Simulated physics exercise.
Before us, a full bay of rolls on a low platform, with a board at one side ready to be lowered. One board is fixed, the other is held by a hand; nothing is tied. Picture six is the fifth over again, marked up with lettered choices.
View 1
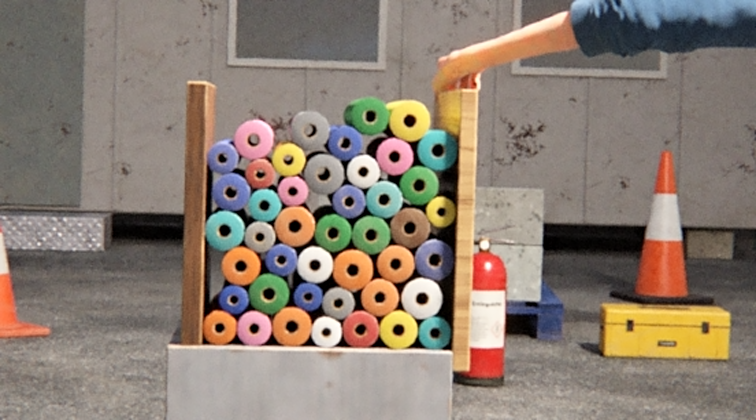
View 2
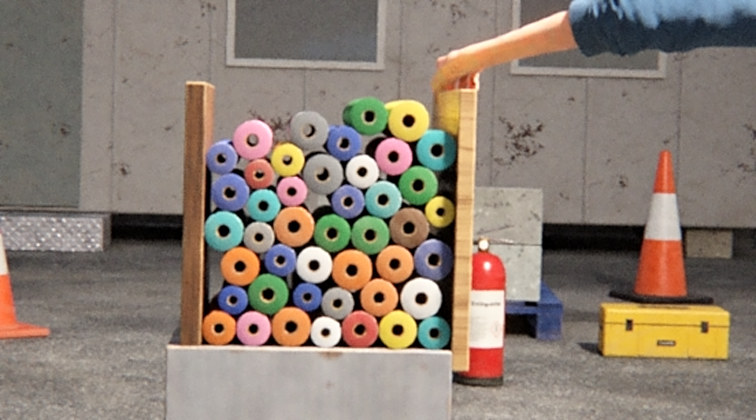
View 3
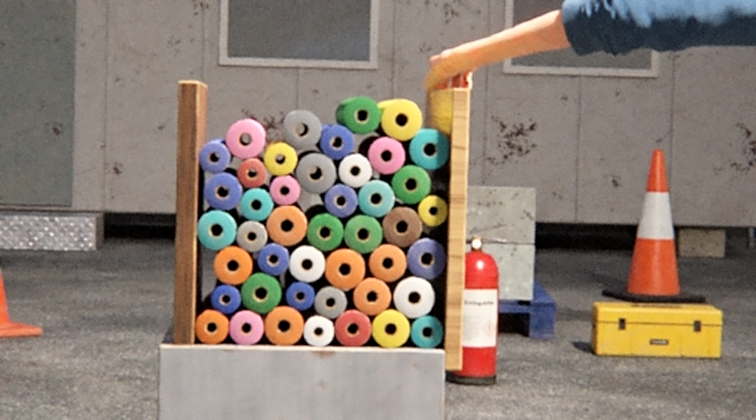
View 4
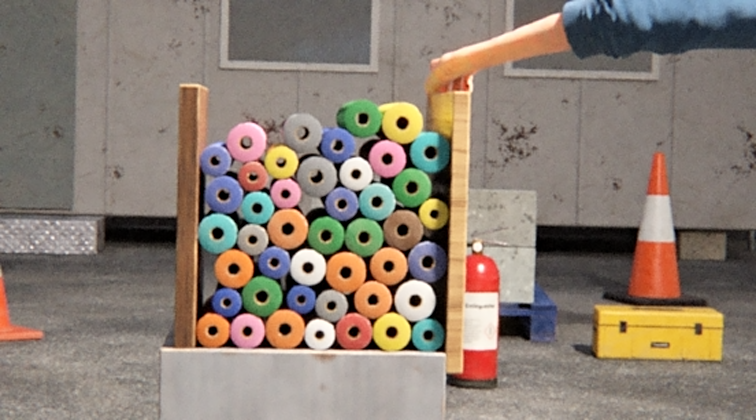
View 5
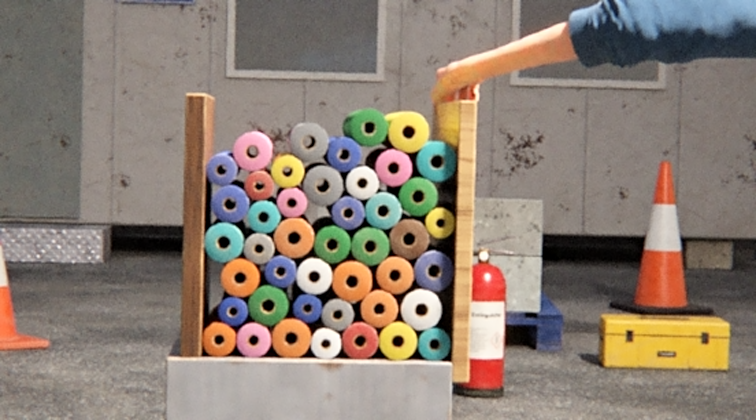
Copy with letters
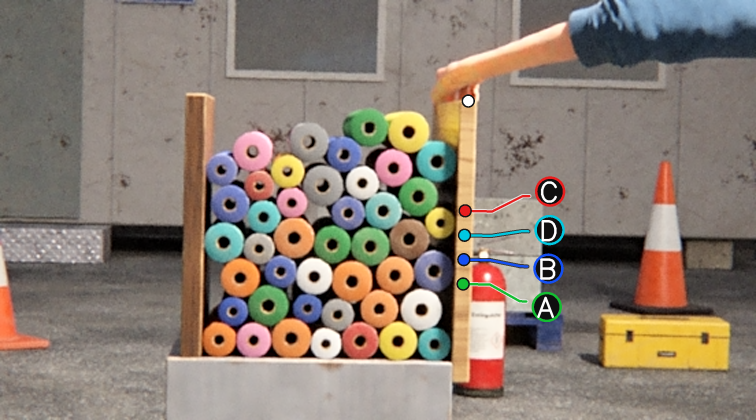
An arm in a blue sleeve reaches in from the upper right, its hand resting on top of the right-hand wooden board beside a stack of multicoloured rolls, seen end-on from the front in a paved yard. The rolls sit on a low grey platform, with a red extinguisher, yellow box and orange cones around it. The view shifts slightly, while the hand, boards and rolls barely move.
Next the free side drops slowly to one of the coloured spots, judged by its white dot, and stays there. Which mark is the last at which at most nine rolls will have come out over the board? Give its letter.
The last mark within the limit is A.
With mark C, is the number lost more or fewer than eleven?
At C, fewer than eleven.
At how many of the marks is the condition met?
Four of the four.
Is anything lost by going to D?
At D: Yes.
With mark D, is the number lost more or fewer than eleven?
Fewer than eleven.
On the copy, A at (463, 284); B at (464, 260); C at (465, 211); D at (464, 235); the white dot at (468, 101).
On A. First, top of the board (457, 177).
Then, top of the board (455, 264).
Finally, top of the board (454, 283), about six out over the board.
By contrast, B about six out over the board; C two out over the board; D two out over the board.
